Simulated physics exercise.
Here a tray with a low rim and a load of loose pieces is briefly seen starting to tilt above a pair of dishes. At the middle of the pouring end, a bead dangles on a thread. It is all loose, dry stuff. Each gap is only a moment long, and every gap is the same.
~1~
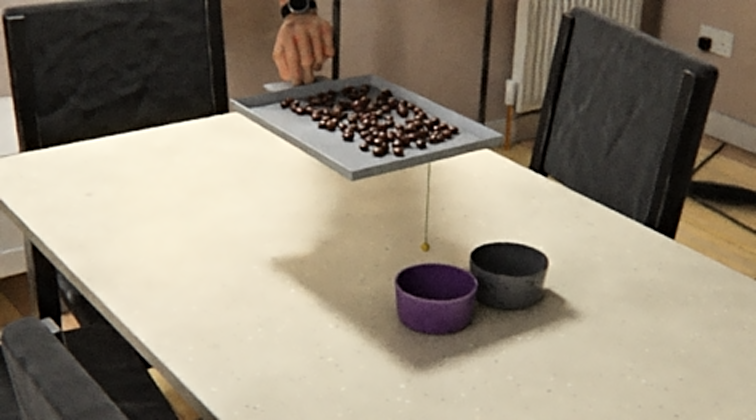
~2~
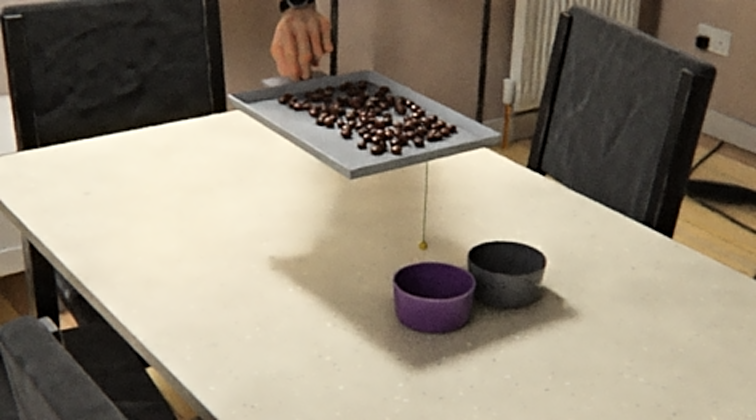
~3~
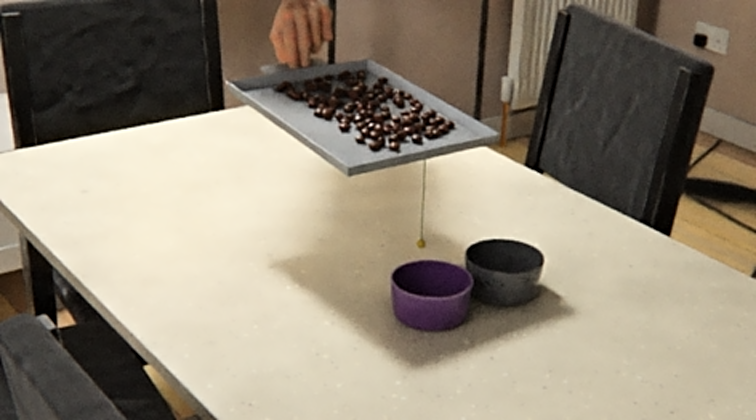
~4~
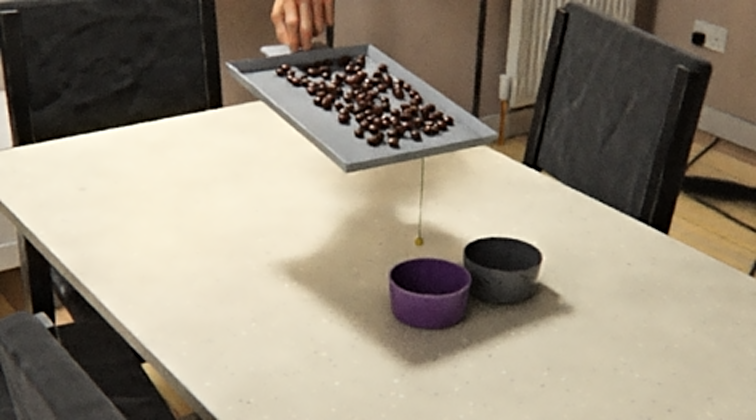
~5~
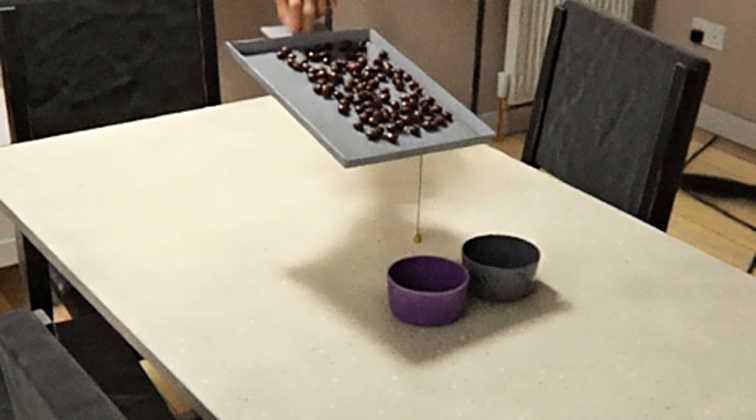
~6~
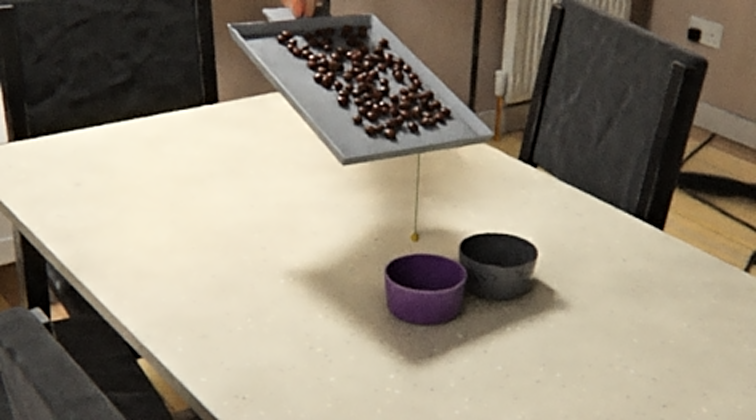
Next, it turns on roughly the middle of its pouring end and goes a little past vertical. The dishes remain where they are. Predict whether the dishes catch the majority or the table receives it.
The dishes catch the majority.
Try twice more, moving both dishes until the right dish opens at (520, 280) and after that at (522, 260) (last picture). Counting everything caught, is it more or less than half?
Catch, run one: Below the halfway mark; run two: Below the halfway mark.
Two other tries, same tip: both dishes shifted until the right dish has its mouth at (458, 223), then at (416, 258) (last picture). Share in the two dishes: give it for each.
You'd get 10 in a hundred the first time and 20 in a hundred the second.
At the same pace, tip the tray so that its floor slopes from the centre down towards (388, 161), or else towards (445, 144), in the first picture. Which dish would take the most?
So, first the left-side one, then the right-side one.
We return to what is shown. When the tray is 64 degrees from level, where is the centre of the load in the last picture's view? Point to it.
(458, 139).
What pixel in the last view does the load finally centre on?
Close to (486, 279) in the last view.
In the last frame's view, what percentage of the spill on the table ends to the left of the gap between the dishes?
Left share: Some 40 per cent.
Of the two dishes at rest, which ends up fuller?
Note: Fuller is the one placed right.
Soon after the last picture, tray tipped steeply; most on the tray; a stray few in the right dish; about a quarter in the air.
A little later, tray tipped past a quarter turn; a small part on the tray; a small part in the left dish; about half in the right dish; about a quarter outside both; a small part in the air.
Later still, tray tipped past a quarter turn; a small part in the left dish; about two thirds in the right dish; about a quarter outside both.
At rest, tray tipped past a quarter turn; a small part in the left dish; about two thirds in the right dish; about a quarter outside both.
